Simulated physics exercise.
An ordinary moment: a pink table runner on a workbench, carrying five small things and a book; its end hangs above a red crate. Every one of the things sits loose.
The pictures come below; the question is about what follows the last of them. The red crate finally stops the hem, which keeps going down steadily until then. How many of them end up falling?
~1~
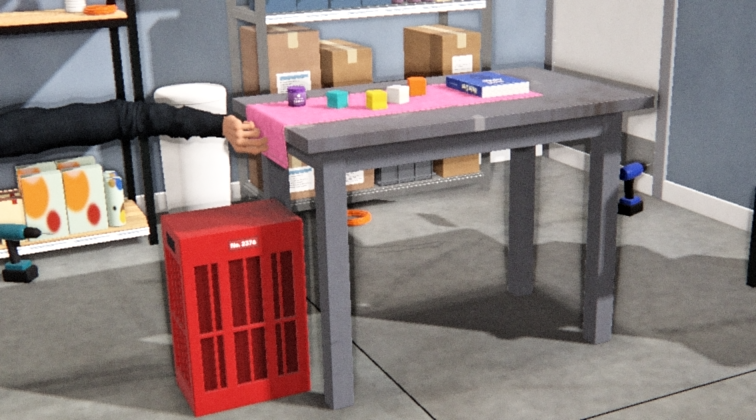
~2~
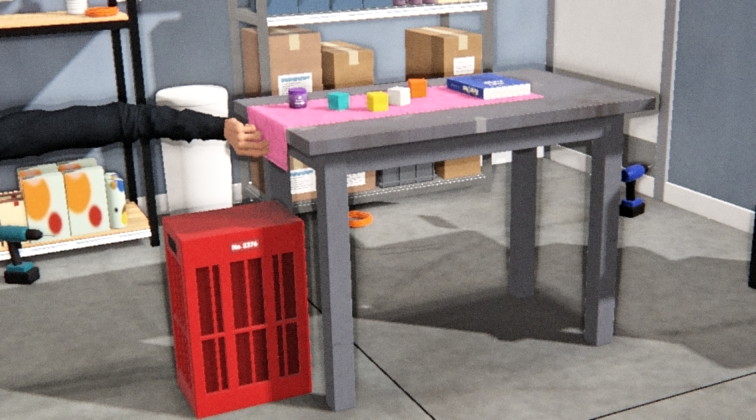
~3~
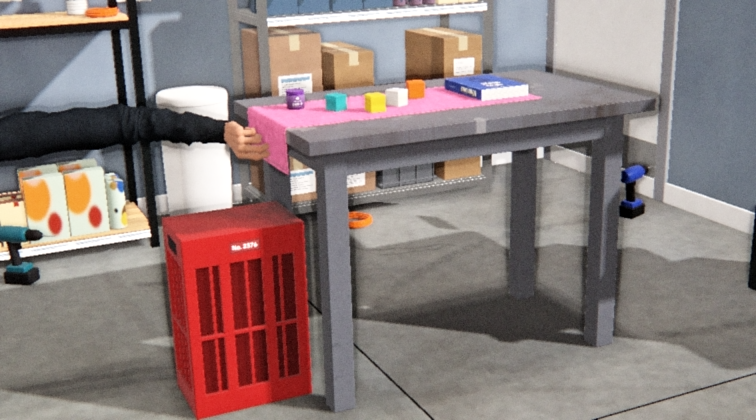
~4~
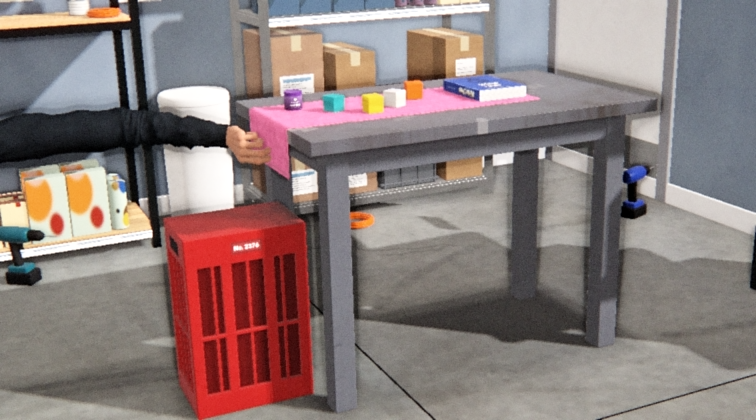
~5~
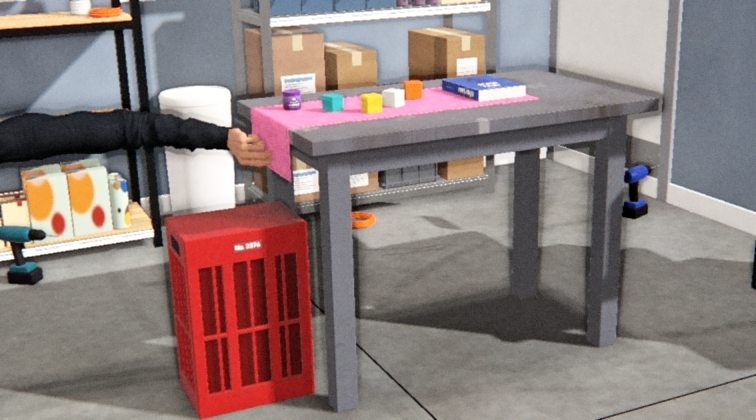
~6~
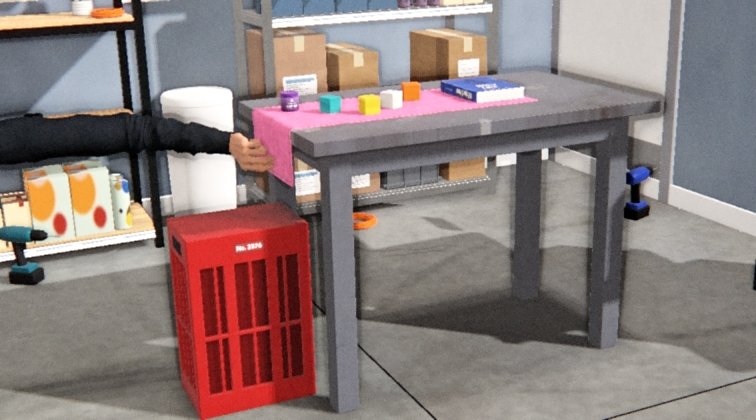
Number down: One.
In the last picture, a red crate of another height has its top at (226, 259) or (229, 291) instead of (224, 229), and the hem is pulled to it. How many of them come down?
The count comes out 2 and 3.
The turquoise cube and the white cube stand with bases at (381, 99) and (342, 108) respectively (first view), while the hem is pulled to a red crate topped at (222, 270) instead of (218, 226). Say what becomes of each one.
Turquoise cube: Safe; white cube: Lost.
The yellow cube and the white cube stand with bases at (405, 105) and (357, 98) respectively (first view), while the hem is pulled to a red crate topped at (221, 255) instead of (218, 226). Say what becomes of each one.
The yellow cube holds on, the white cube survives.
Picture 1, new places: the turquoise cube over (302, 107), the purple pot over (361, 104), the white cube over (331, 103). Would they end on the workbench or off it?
For the turquoise cube it's falling, for the purple pot it's staying, for the white cube it's staying.
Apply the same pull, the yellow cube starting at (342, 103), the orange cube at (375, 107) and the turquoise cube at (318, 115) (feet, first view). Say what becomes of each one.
Here's how it goes: The yellow cube remains in place, the orange cube remains in place and the turquoise cube leaves the top.
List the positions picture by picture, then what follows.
The first picture shows hem (287, 169); purple pot (296, 87); turquoise cube (337, 92); yellow cube (376, 92); white cube (397, 87); orange cube (416, 79); top of the crate (218, 226).
The second picture shows hem (288, 172); purple pot (297, 89).
The third picture shows hem (289, 175); turquoise cube (336, 94).
The fourth picture shows hem (290, 180); yellow cube (373, 95); top of the crate (221, 229).
The fifth picture shows hem (291, 182); white cube (393, 90).
The sixth picture shows hem (294, 187); purple pot (289, 92); turquoise cube (330, 97); yellow cube (369, 97); white cube (391, 92); orange cube (410, 84).
Soon after, hem on the crate; purple pot gone.
At rest, hem on the crate; purple pot gone. The workbench loses one.
